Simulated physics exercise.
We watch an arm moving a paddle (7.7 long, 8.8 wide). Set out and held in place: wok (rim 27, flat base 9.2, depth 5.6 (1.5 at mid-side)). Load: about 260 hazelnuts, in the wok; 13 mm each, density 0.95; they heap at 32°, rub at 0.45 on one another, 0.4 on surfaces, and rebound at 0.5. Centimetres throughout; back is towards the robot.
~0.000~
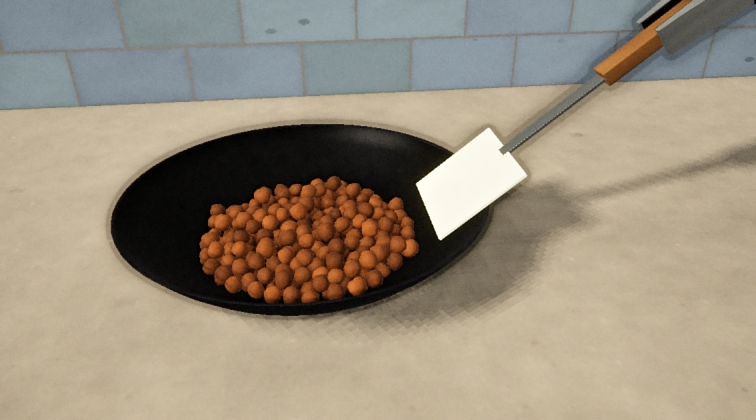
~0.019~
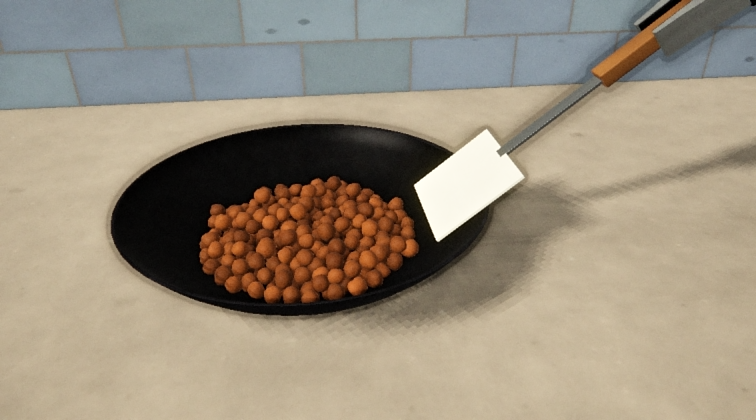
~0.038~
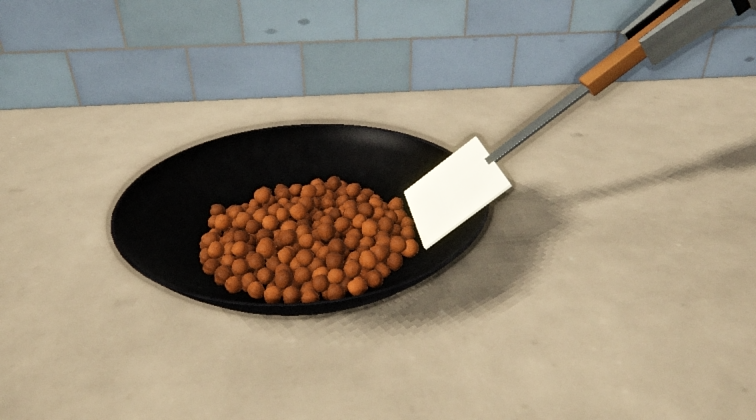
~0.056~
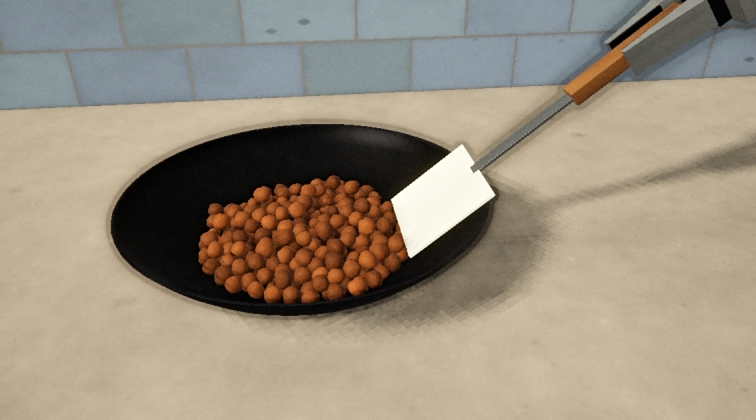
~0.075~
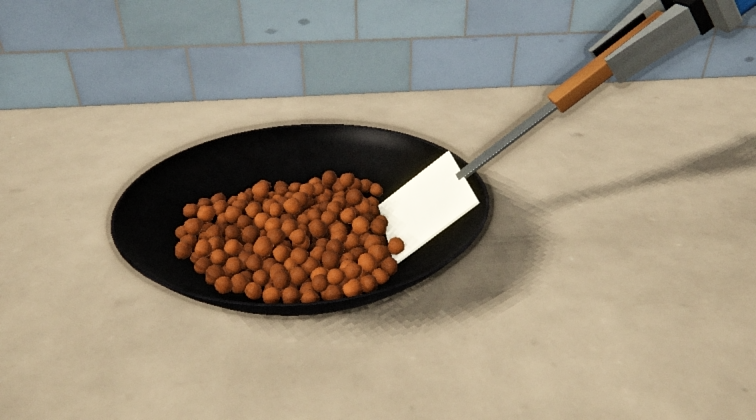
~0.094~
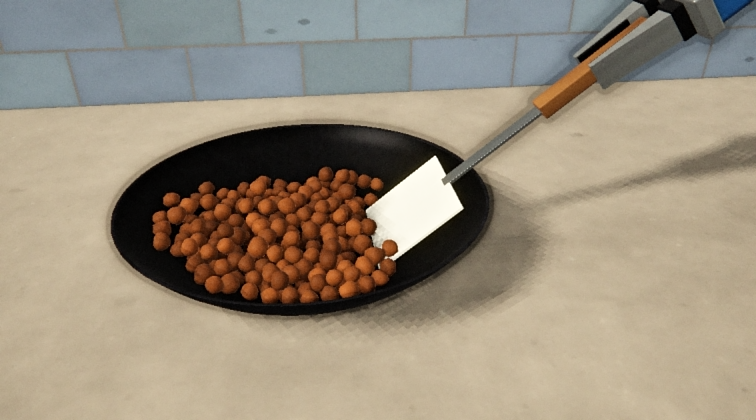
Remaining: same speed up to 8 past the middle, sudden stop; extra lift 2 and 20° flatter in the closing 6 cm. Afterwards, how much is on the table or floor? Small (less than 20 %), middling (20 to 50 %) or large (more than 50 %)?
Share on the table or floor: Small (less than 20 %).
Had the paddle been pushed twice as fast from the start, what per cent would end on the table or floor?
It would be near 45 per cent.
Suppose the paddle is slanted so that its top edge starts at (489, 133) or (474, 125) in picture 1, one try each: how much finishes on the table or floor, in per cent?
Some 15 and 15 per cent.
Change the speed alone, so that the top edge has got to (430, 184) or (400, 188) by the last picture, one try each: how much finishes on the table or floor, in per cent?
About 25 and 40 per cent.
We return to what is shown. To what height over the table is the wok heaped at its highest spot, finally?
Some 7.0 cm.
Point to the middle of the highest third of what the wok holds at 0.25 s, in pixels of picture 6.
At about (187, 209).
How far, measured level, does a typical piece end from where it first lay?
Roughly 6 cm.
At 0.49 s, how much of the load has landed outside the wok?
About 10 per cent.
After 0.17 s, sloping 39°, highest piece 7 above the table; 260 in the wok, 2 on the blade or in flight.
After 0.25 s, sloping 31°, highest piece 7 above the table; 258 in the wok, 1 on the table or floor, 3 on the blade or in flight.
After 0.49 s, sloping 19°, highest piece 7 above the table; 239 in the wok, 23 on the table or floor.
After 1.54 s, sloping 19°, highest piece 6 above the table; 239 in the wok, 23 on the table or floor.
In the end, 239 in the wok, 23 on the table or floor. That is 9 % on the table or floor.
